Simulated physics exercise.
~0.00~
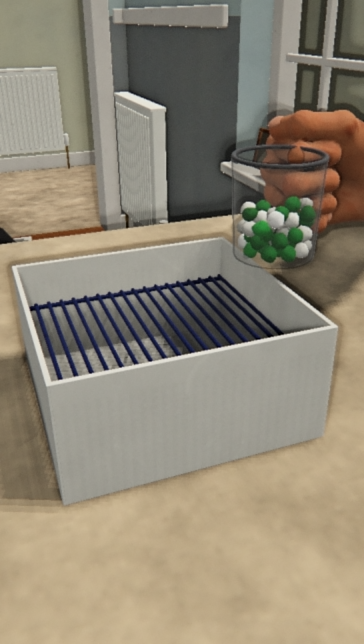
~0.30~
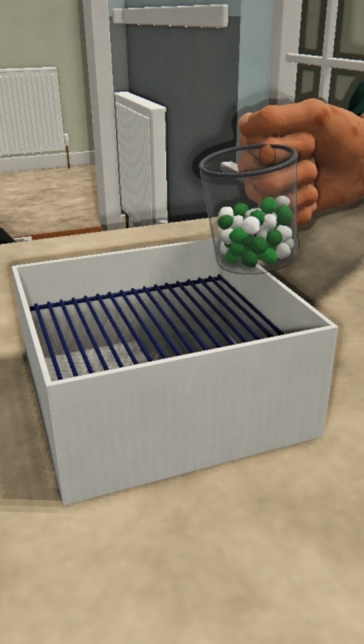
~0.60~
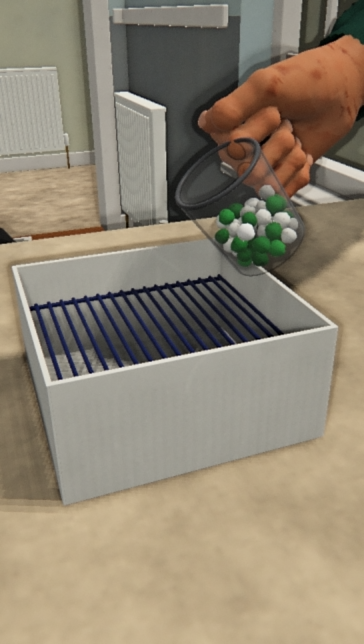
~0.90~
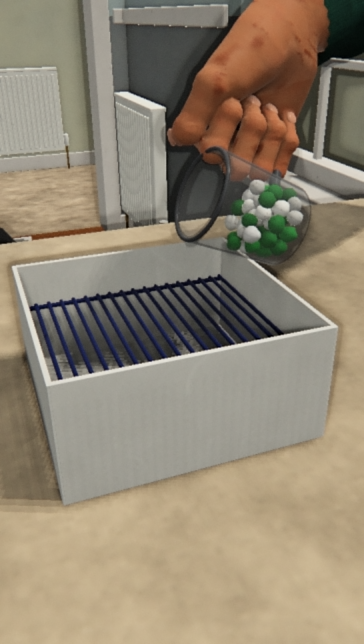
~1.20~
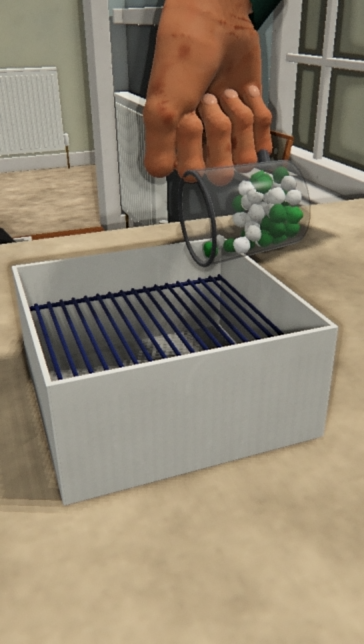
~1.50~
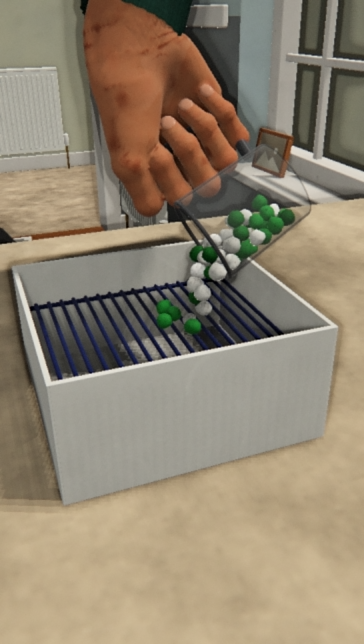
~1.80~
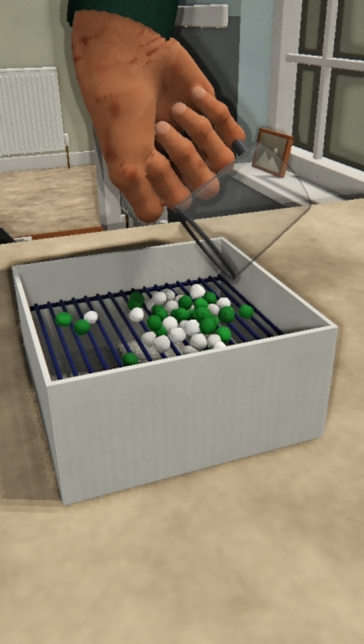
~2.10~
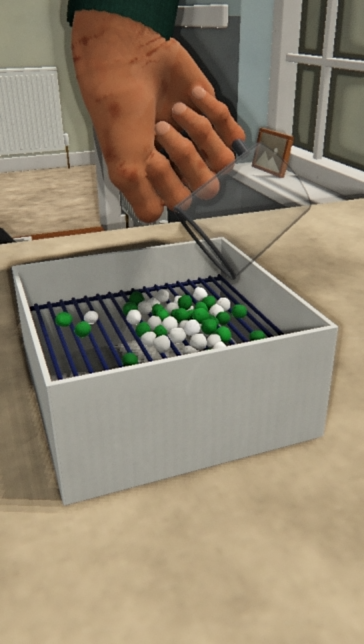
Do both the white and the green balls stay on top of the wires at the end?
Yes, the white balls and the green balls all end up resting on the wires.
A hand tips white and green balls from a clear cup onto wires, where they rest.
